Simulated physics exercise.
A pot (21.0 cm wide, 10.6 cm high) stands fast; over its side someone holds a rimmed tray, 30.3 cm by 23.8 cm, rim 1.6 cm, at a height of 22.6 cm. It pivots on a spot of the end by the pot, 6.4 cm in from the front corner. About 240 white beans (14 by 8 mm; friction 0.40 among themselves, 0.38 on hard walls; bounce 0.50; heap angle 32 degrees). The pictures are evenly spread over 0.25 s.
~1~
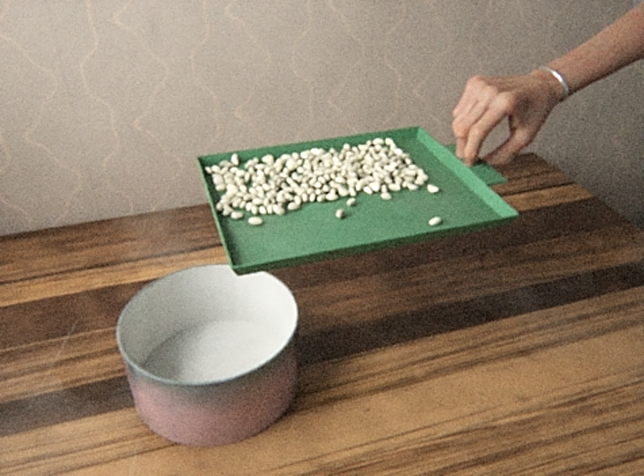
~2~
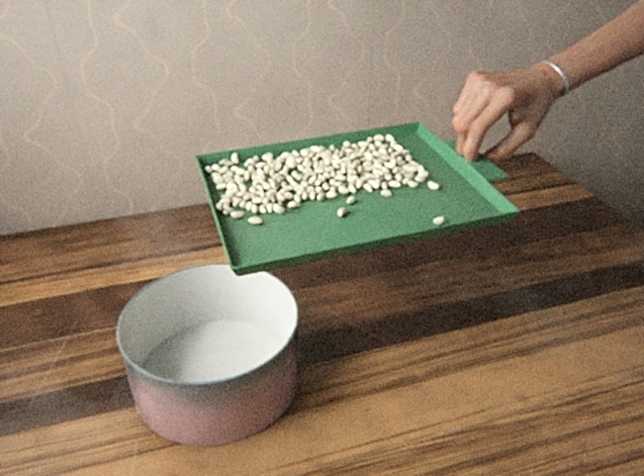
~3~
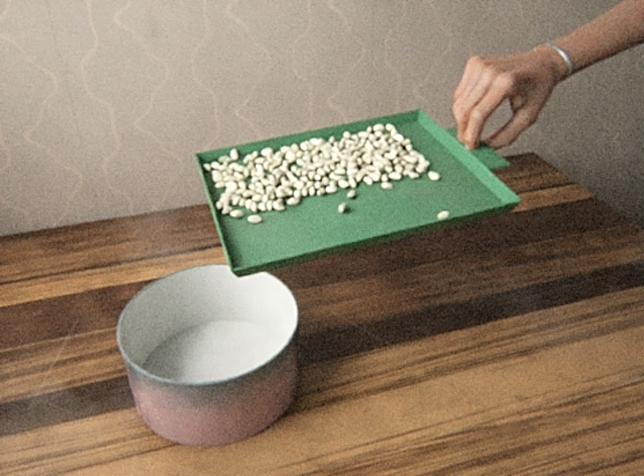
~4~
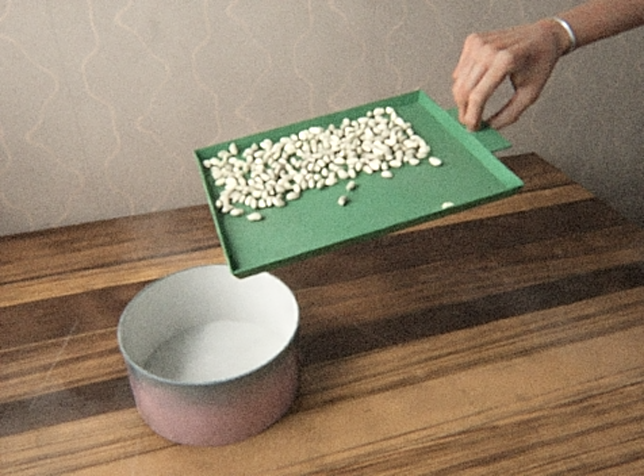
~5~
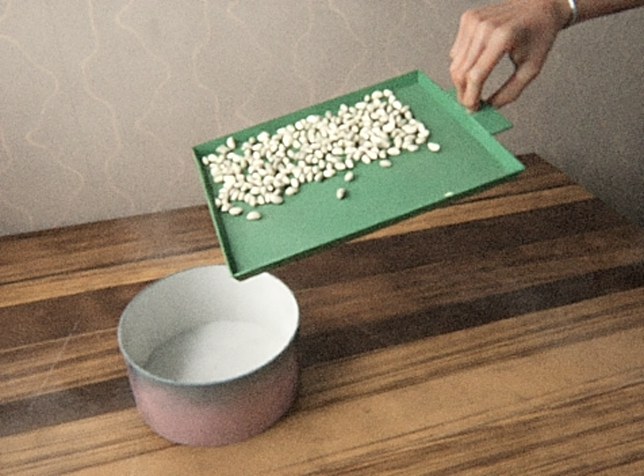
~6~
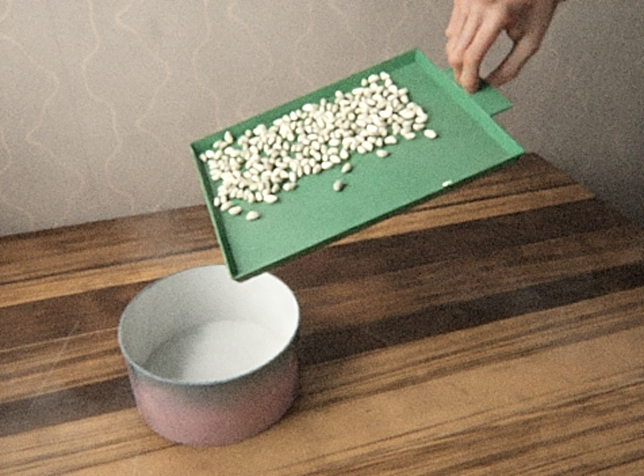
Green rimmed tray of white beans tilting steadily as a hand raises its right end, beside a pot on a wooden table.
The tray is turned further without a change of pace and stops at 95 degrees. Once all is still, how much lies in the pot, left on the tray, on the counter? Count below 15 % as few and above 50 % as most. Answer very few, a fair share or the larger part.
Pot the larger part, tray very few, counter a fair share.
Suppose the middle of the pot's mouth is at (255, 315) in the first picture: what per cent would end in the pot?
Some 40 per cent.
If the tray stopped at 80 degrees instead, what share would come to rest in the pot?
Then about 60 per cent.
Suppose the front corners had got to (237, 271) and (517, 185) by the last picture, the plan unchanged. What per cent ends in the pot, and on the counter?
Pot 60, counter 40.
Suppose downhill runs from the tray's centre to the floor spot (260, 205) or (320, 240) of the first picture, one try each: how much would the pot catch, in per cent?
About 50 and 20 per cent.
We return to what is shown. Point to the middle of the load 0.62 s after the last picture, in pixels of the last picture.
Around (188, 362).
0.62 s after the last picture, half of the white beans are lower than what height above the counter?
About 12 cm.
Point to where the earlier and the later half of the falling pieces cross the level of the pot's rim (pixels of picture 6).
First near (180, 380), later near (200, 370).
Then, 0.37 s after the last picture, tilt 56 degrees; the tray holds 100 %, the pot 0 %.
Then, 0.62 s after the last picture, tilt 80 degrees; the tray holds 25 %, the pot 25 %.
Then, 0.98 s after the last picture, tilt 95 degrees; the tray holds 0 %, the pot 65 %.
In the end, pot 65 %, tray 0 %, counter 35 %.
